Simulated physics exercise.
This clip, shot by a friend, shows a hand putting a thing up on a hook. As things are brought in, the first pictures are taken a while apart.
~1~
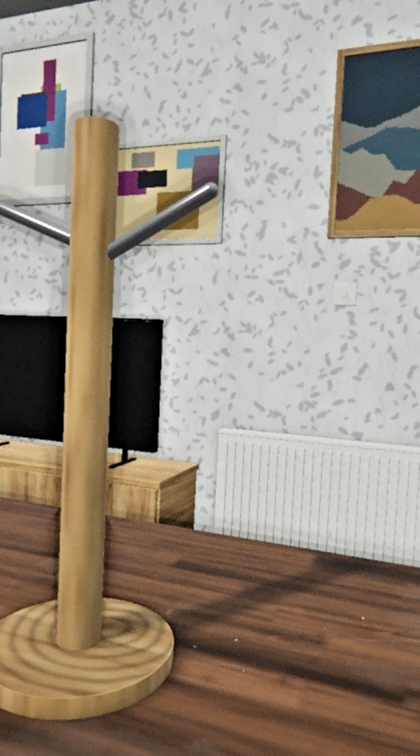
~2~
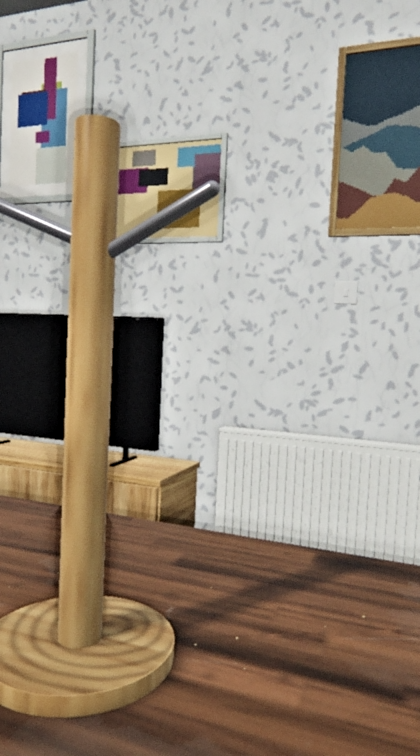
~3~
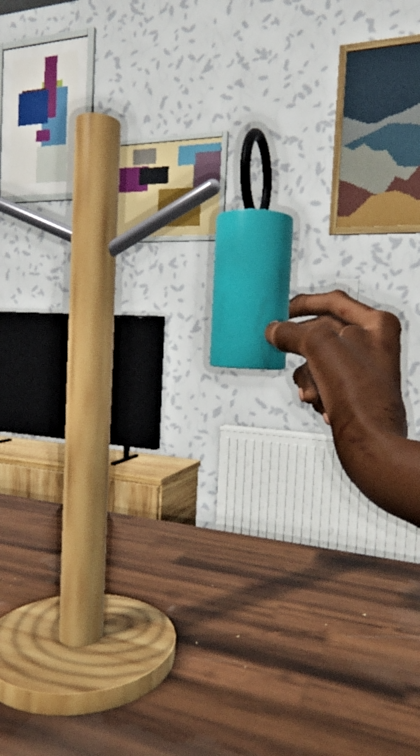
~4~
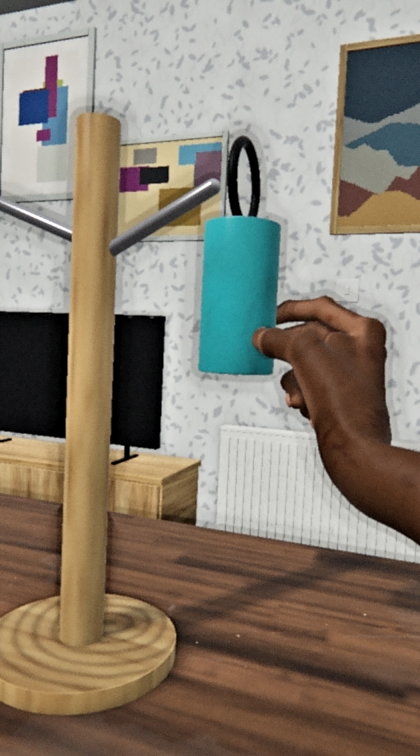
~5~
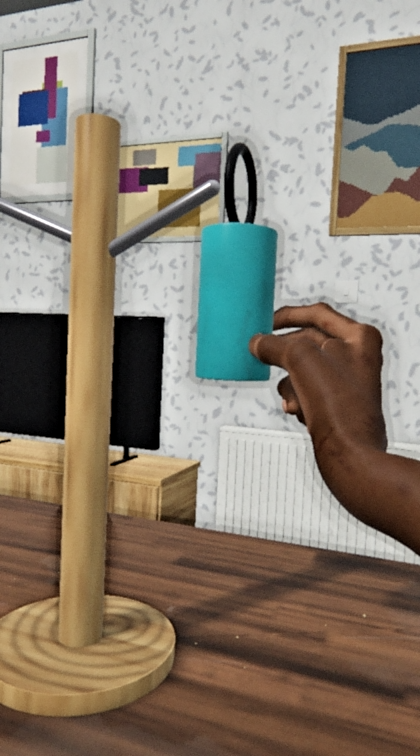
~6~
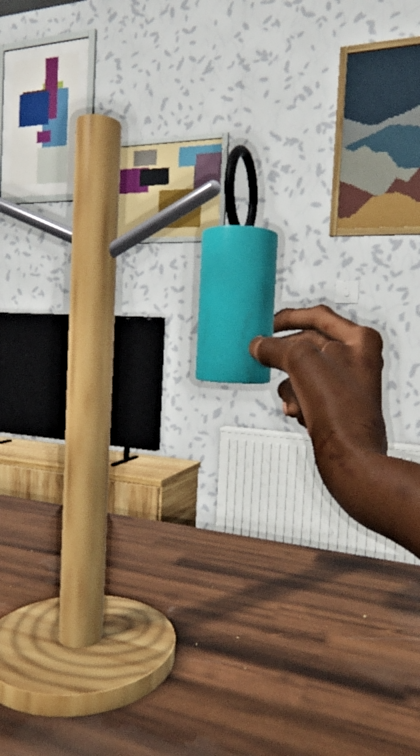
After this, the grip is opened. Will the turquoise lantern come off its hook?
Yes.
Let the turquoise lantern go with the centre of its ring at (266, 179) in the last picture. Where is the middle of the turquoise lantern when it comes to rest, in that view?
It finishes near (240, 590).
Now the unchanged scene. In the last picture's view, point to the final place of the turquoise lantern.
It comes to rest at about (223, 584) in the last picture.
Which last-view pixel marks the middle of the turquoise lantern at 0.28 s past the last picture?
Roughly at (223, 574).
Then, 0.18 s on from there, turquoise lantern on its way down near (232, 395).
Then, 0.28 s on from there, turquoise lantern at the bottom near (223, 574).
In the end, the turquoise lantern falls off, near (222, 583).
